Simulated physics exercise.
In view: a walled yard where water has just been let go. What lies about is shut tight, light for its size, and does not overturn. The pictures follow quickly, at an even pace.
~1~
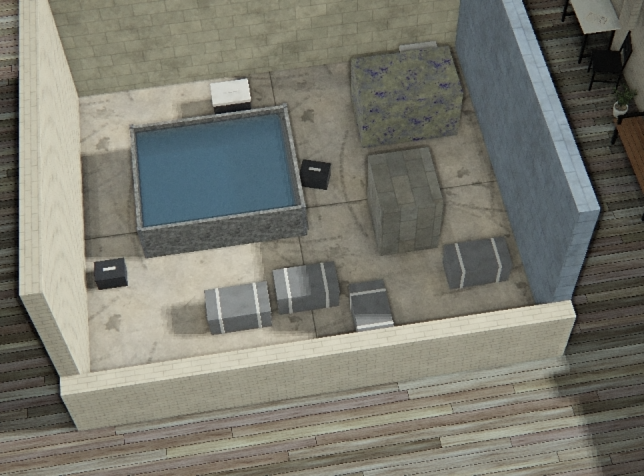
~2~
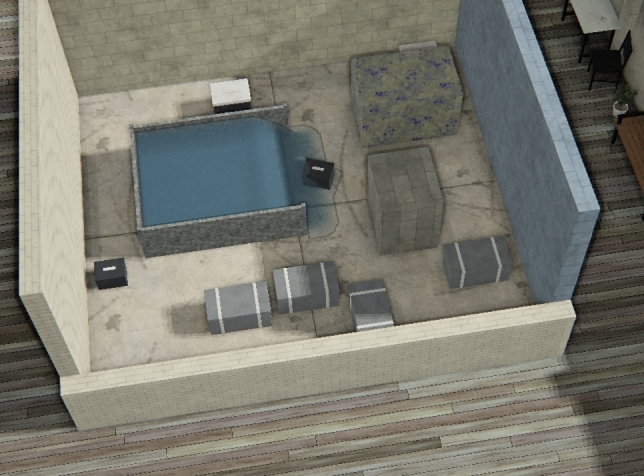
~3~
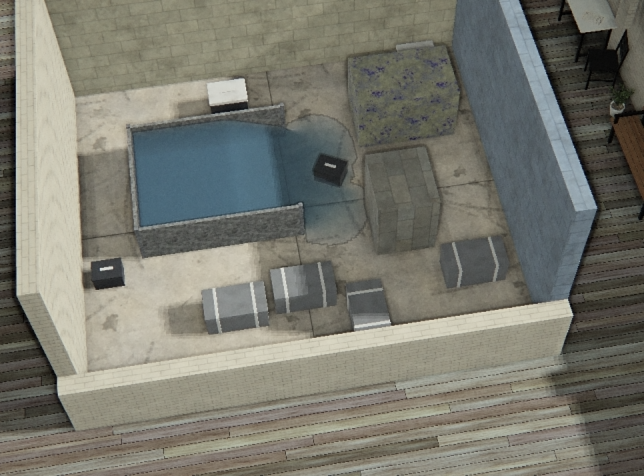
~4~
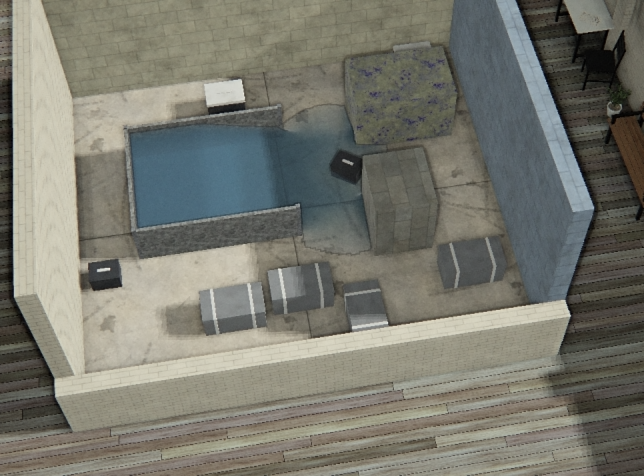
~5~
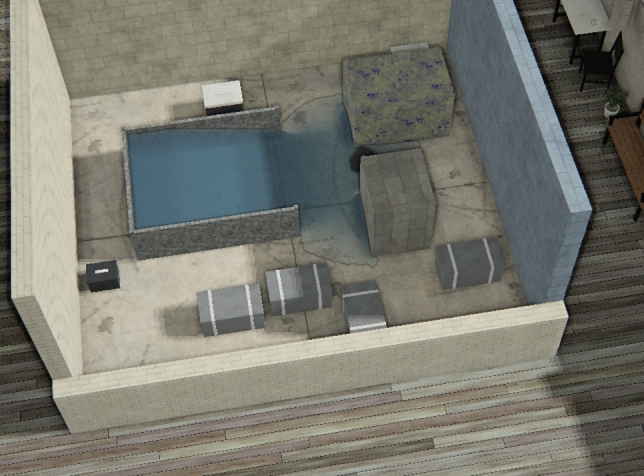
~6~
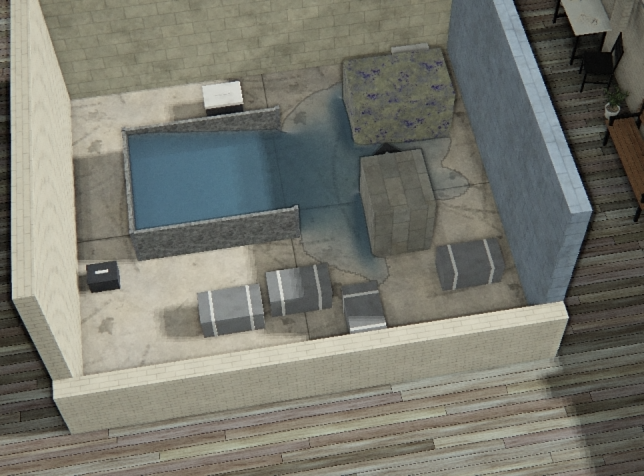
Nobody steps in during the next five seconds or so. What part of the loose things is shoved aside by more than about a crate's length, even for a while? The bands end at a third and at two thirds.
It is between one and two thirds.
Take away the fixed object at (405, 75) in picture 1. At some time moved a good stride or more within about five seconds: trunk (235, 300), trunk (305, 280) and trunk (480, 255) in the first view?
In that order: Under that, never so far, swept aside.
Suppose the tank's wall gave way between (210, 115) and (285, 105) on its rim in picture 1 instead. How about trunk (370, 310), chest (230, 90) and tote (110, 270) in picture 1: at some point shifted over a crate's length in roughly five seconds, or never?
One after the other: Under that, yes, yes.
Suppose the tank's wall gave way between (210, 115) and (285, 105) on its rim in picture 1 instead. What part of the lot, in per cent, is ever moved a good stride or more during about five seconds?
Some 20 per cent.
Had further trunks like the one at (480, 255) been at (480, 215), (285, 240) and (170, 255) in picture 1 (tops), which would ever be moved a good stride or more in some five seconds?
In turn: Pushed that far, less than that, under that.
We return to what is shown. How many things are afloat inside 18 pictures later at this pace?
I count 3.
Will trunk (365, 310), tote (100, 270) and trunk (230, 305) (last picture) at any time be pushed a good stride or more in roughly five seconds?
In turn: Pushed that far, no, short of that.
A moment on, 1 of 8 are well off their spots; 0 afloat.
Next, 1 of 8 are well off their spots; 1 afloat.
Later, 2 of 8 are well off their spots; 3 afloat.
In the end, 3 of 8 are well off their spots, and 3 have been at some point; 3 afloat.
